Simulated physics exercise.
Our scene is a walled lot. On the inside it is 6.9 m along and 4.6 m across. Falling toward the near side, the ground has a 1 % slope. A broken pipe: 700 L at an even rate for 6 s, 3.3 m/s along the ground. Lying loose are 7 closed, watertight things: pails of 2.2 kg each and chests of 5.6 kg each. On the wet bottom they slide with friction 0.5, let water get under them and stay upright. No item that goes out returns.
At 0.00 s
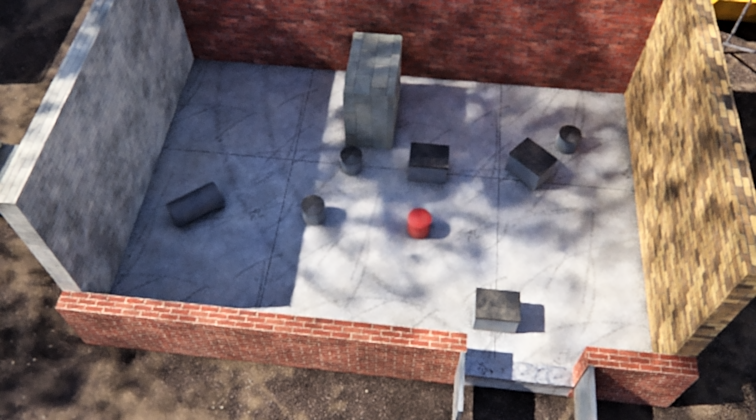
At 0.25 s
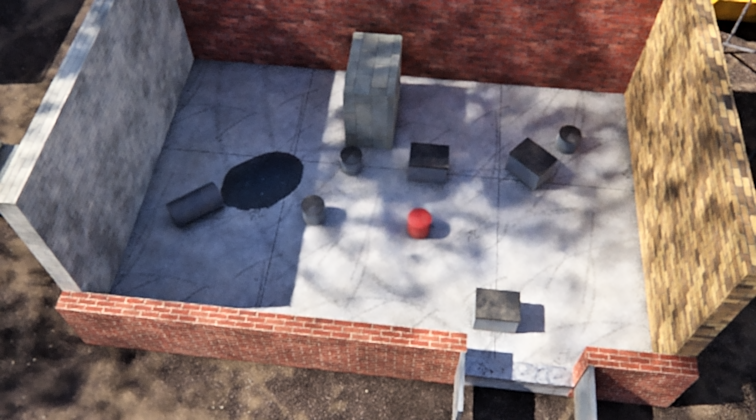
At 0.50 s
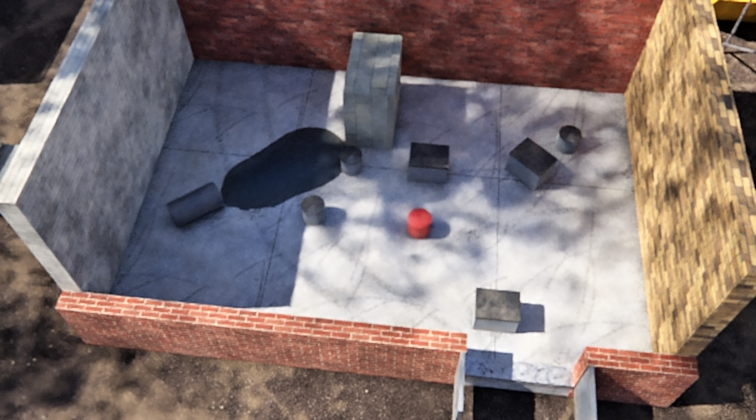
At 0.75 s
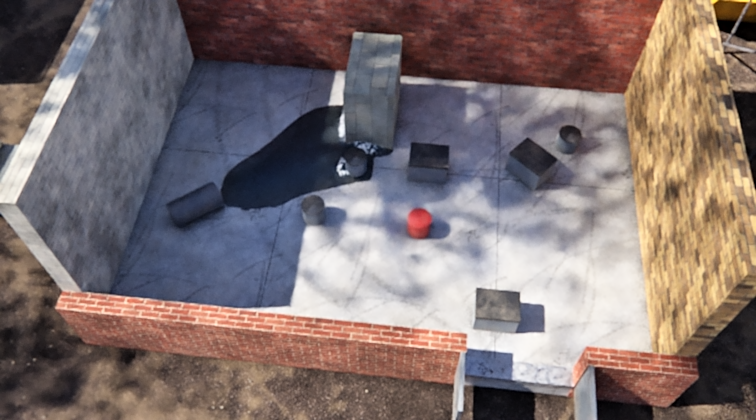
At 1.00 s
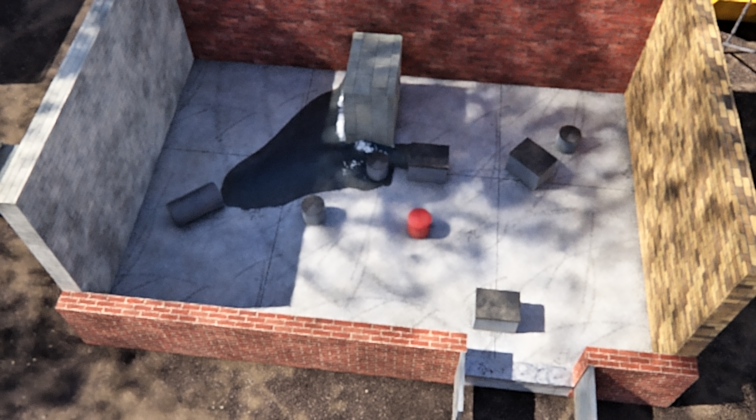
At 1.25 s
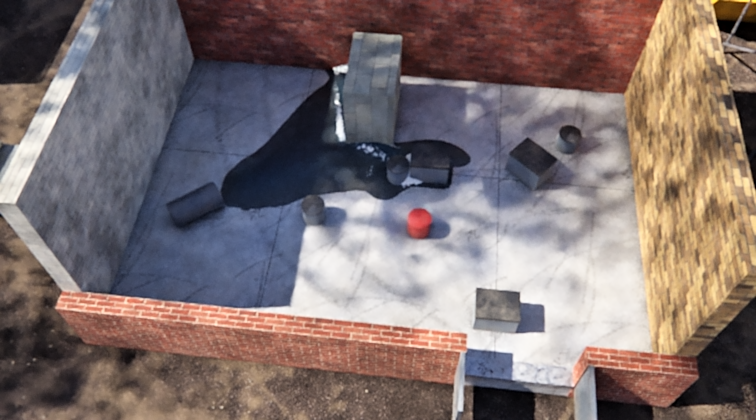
Dark water appears on the floor of a walled lot beside a grey cylinder lying on its side, then spreads rightward and back around the tall block. It reaches a small grey pail and shifts it rightward to a dark chest, then spreads around that chest while the red pail stays still.
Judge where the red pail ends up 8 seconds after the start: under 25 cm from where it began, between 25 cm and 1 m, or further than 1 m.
It ends under 25 cm away.
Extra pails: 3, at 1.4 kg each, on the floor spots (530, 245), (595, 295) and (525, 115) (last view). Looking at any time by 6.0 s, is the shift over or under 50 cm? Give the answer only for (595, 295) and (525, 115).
Taking them in that order, they come out lesser and larger.
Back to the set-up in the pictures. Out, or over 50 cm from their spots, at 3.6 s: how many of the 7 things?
3.
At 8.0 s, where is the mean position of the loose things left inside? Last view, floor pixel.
They average out to somewhere around (478, 236).
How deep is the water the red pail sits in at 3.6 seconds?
Close to 0 centimetres.
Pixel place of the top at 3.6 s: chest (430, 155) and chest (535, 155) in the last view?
Somewhere about (524, 220) and (589, 162).
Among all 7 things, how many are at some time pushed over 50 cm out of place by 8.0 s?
I make it 4.
After 1.8 s the red pail is near (420, 218), 0.0 m from its start, aground; 0 of 7 are out; 0 afloat.
After 3.6 s the red pail is near (420, 218), 0.0 m from its start, aground; 0 of 7 are out; 0 afloat.
After 5.6 s the red pail is near (420, 218), 0.0 m from its start, aground; 0 of 7 are out; 2 afloat.
After 8.0 s the red pail is near (420, 218), 0.0 m from its start, aground; 0 of 7 are out; 2 afloat.
